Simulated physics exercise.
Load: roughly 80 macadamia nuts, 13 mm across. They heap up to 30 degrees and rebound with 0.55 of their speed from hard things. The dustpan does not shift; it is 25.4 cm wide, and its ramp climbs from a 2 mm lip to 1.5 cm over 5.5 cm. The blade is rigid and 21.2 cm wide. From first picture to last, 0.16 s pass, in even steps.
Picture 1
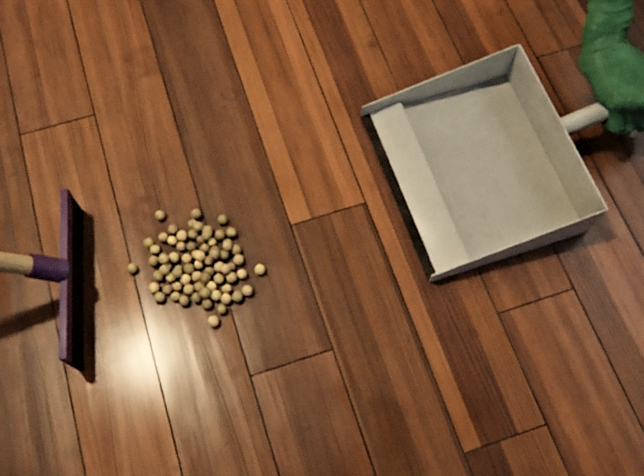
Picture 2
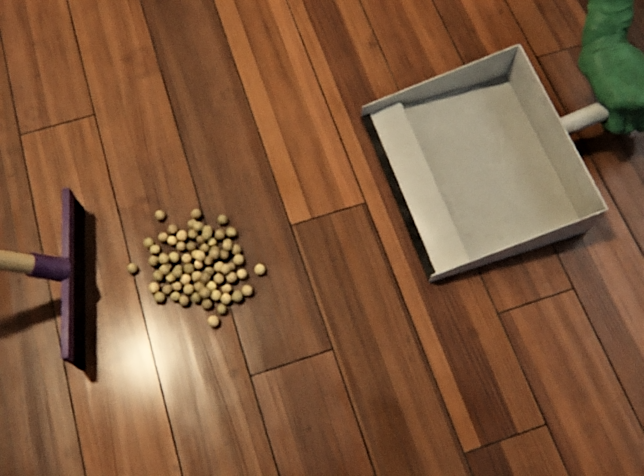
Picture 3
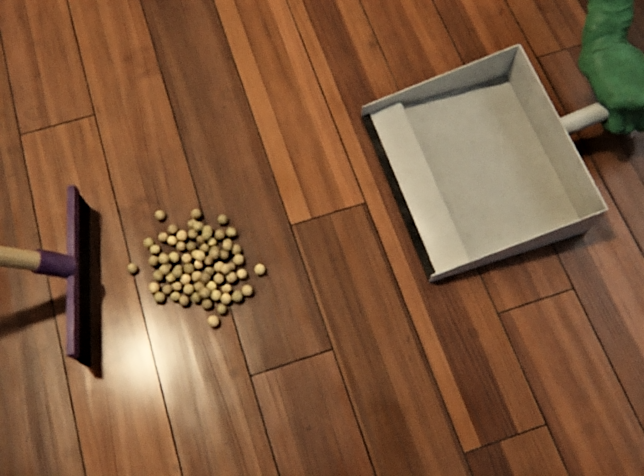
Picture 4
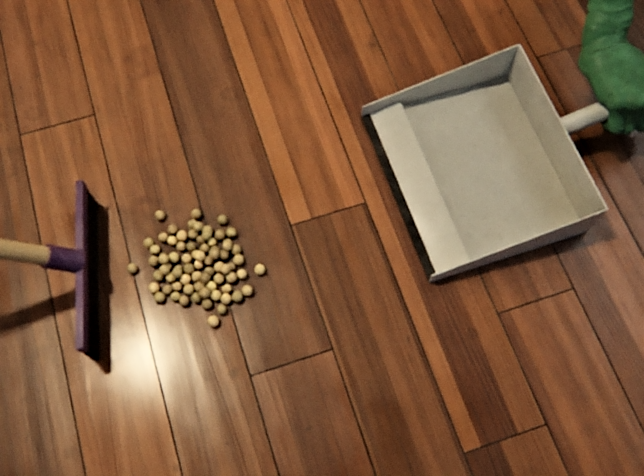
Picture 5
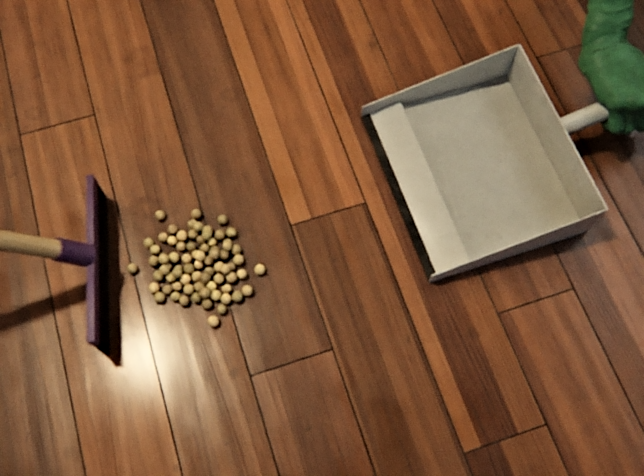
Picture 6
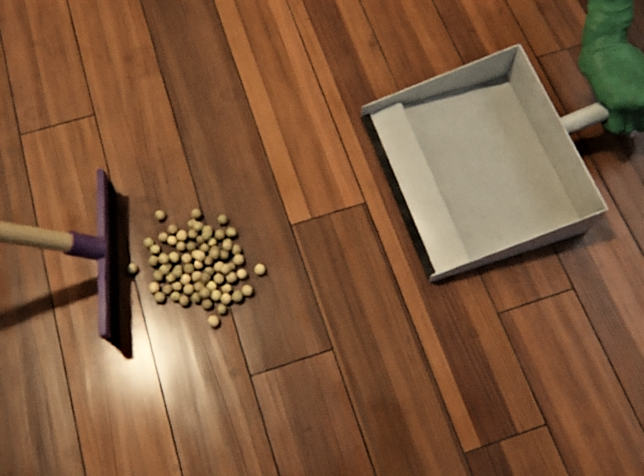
A purple blade on a wooden handle slid slowly a short way right across the wood floor, up to the edge of a pile of round nuts, while a green-gloved hand kept a dustpan still.
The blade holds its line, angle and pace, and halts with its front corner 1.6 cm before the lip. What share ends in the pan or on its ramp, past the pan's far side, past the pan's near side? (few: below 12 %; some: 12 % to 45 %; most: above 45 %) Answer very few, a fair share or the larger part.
Pan very few, far side very few, near side very few.
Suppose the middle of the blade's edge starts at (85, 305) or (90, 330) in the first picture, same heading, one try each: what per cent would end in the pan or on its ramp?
Some 10 and 10 per cent.
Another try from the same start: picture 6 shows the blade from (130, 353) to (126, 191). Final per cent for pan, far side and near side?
Pan 25, far 0, near 25.
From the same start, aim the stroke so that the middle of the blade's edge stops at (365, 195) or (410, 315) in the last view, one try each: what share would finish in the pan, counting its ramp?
Some 15 and 15 per cent.
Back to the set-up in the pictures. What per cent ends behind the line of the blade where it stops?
Roughly 45 per cent.
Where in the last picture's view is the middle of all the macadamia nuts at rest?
Around (378, 219).
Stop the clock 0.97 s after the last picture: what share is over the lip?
About 5 per cent by then.
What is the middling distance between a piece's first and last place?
Some 22 cm.
Then, 0.37 s after the last picture, middle of the blade 21 cm from the lip; 0 % over the lip, far side 0 %, near side 0 %.
Then, 0.62 s after the last picture, middle of the blade 10 cm from the lip; 0 % over the lip, far side 0 %, near side 0 %.
Then, 0.97 s after the last picture, middle of the blade 4 cm from the lip; 5 % over the lip, far side 5 %, near side 0 %.
In the end, pan 5 %, far side 5 %, near side 0 %, in front of the lip or behind the blade 90 %.
